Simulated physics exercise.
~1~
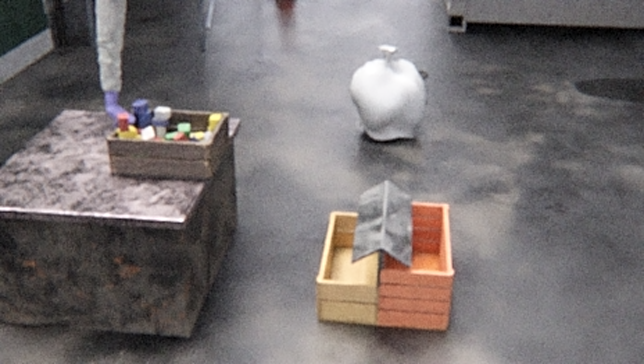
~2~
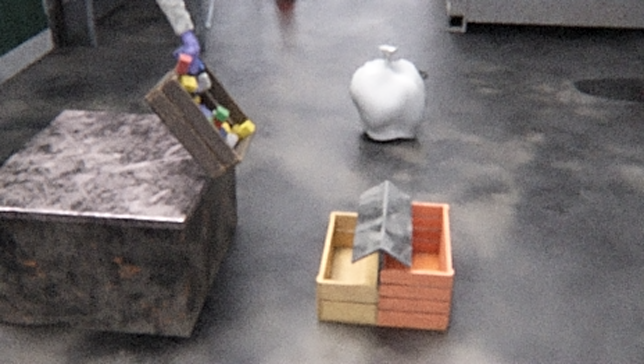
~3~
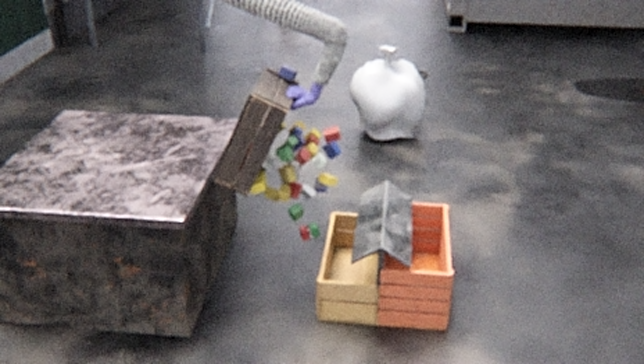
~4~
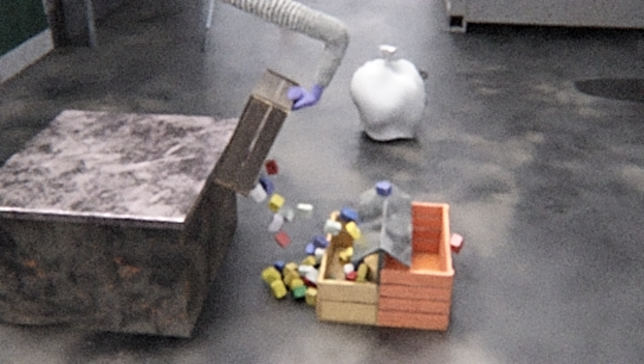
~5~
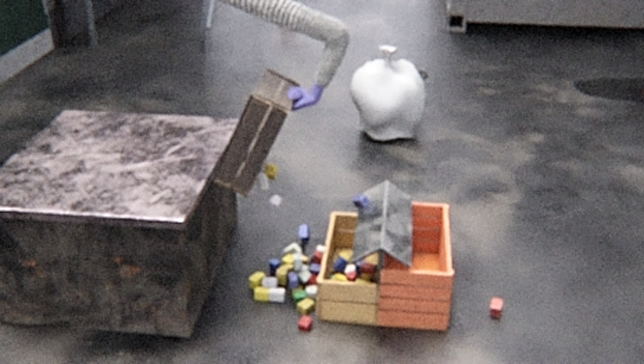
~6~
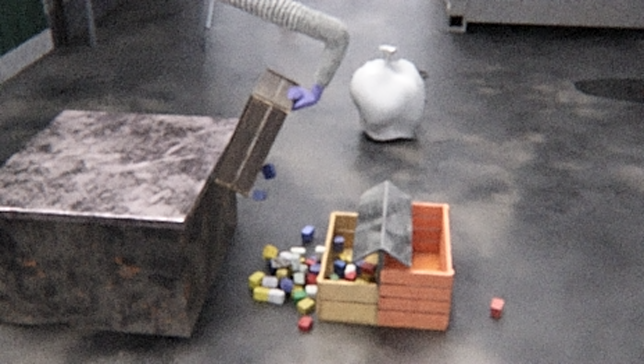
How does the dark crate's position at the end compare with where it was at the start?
It starts upright on top of the bench near its right side. By the end it is farther right and slightly higher in view, held steeply tipped over just off the bench's right edge.
